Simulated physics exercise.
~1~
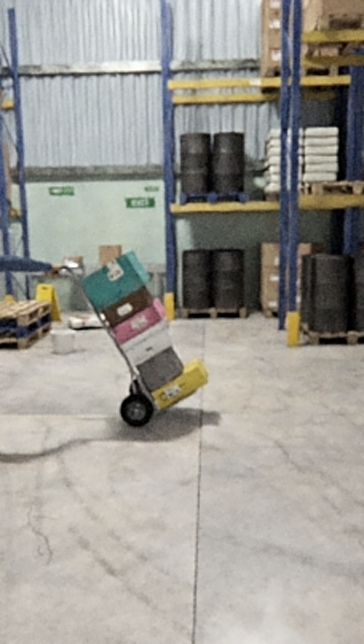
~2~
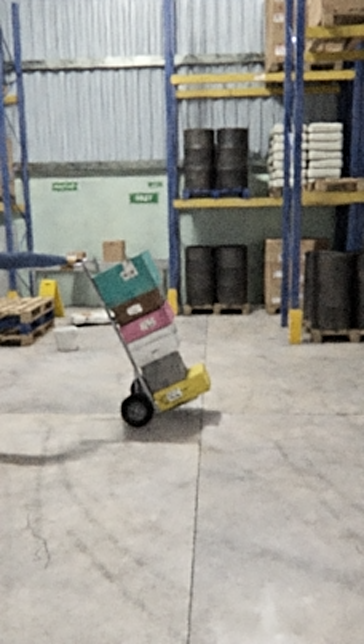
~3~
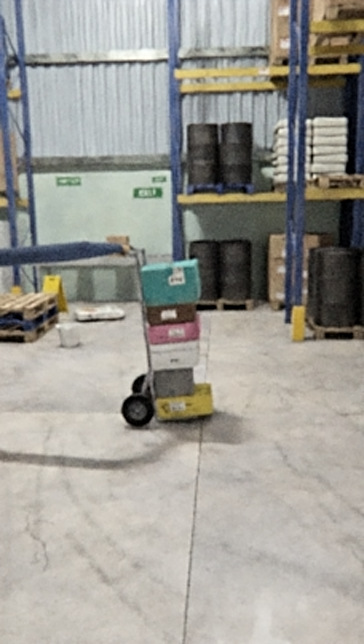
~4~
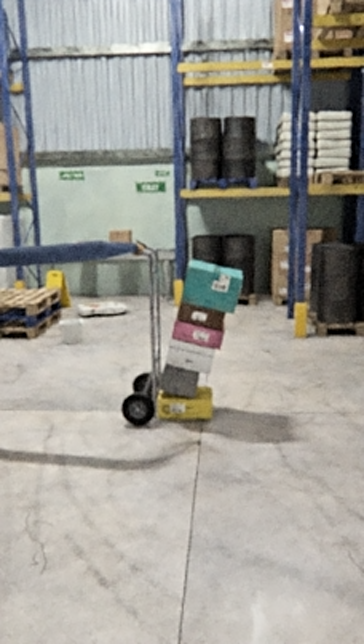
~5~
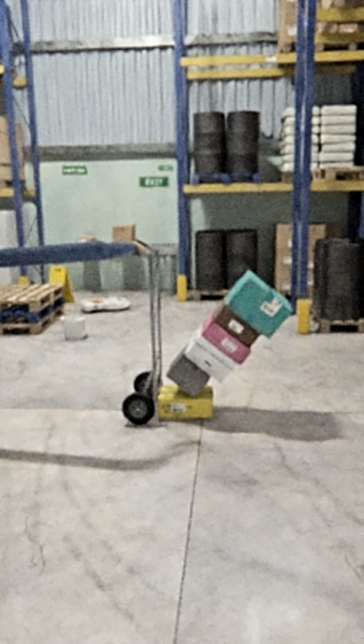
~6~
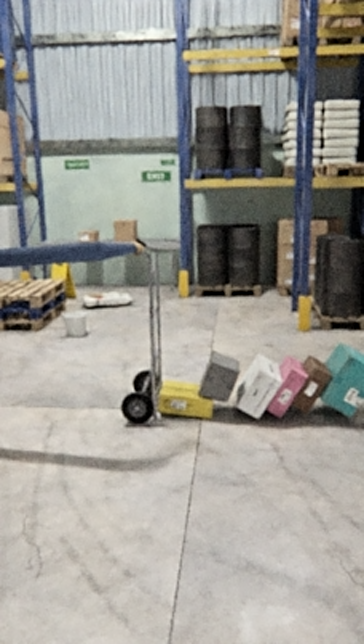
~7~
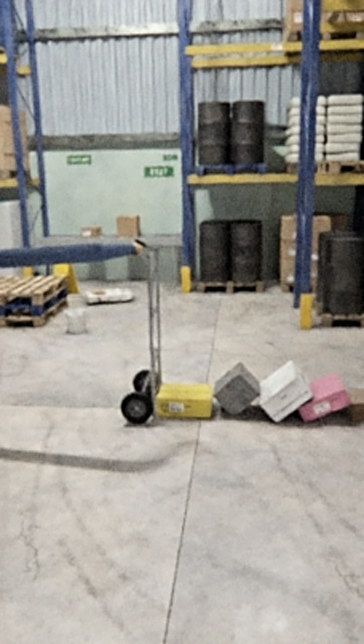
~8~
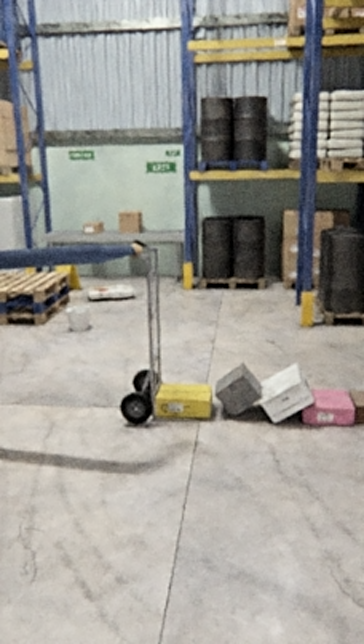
The clip opens on a hand truck tilted back in a warehouse, an arm gripping its handle, with a leaning stack of turquoise, brown, pink, white and grey boxes above a yellow one. The arm swings the truck upright, and it stops there. The boxes above the yellow one keep going, tipping forward to the right as a leaning column. They topple onto the floor and spread out in a row. At the end the truck stands upright with the yellow parcel still at its base, while the grey, white and pink boxes lie to the right and the turquoise one is out of view.
